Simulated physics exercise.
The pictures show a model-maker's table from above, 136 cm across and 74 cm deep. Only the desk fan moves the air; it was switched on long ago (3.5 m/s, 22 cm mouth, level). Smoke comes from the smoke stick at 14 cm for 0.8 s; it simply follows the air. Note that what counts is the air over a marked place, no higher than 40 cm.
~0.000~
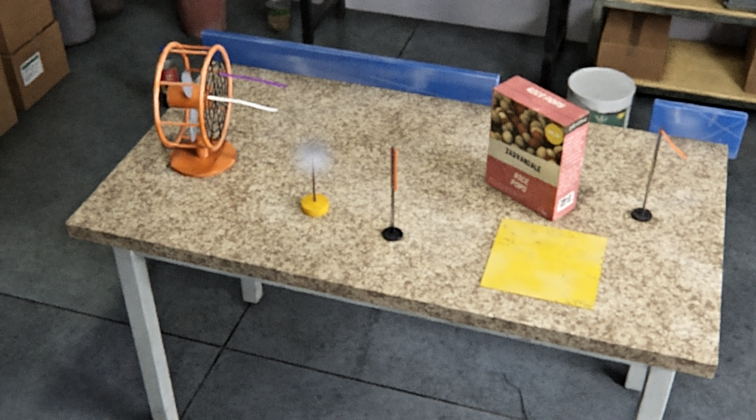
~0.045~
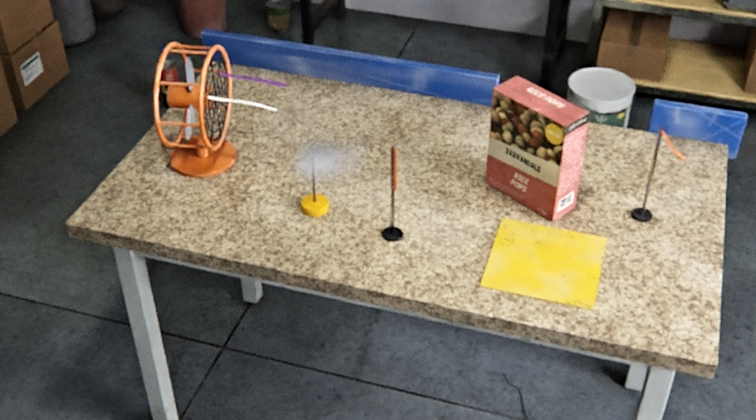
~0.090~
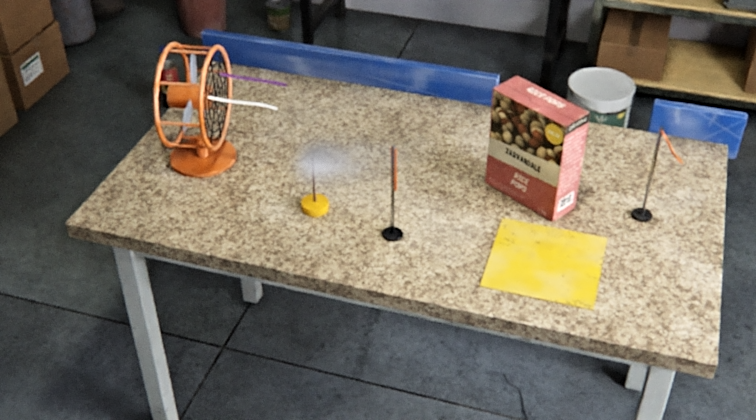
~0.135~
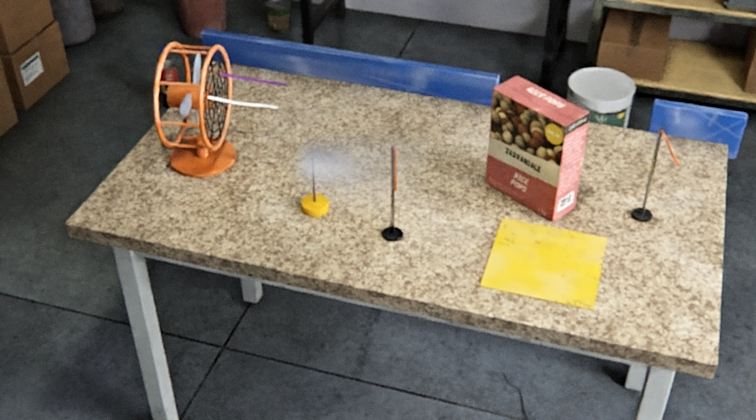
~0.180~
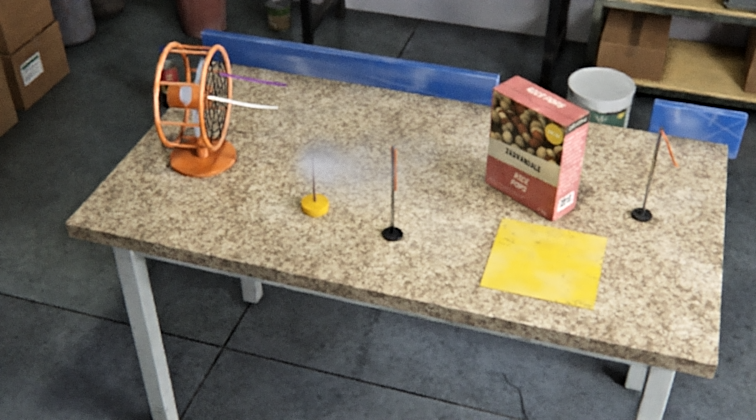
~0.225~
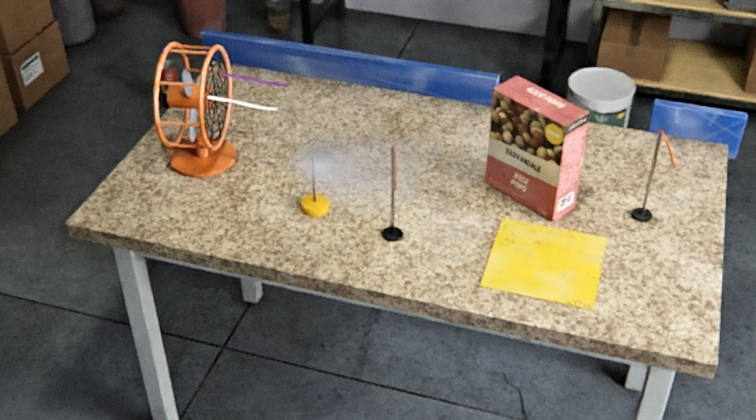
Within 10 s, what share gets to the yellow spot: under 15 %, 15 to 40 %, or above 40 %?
Above 40 %.
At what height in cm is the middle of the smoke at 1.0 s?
I'd say around 8 centimetres.
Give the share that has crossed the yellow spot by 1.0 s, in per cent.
70 % or thereabouts.
By 1.0 s we count, 68 % has passed over the yellow spot, with 90 % still about or yet to come, and the middle of the rest is near (596, 231).
By 2.0 s we count, 90 % has passed over the yellow spot, with 25 % still about or yet to come, and the middle of the rest is near (687, 335).
By 4.0 s we count, 91 % has passed over the yellow spot, with 4 % still about or yet to come.
By 10.0 s we count, 92 % has passed over the yellow spot, with 0 % still about or yet to come.
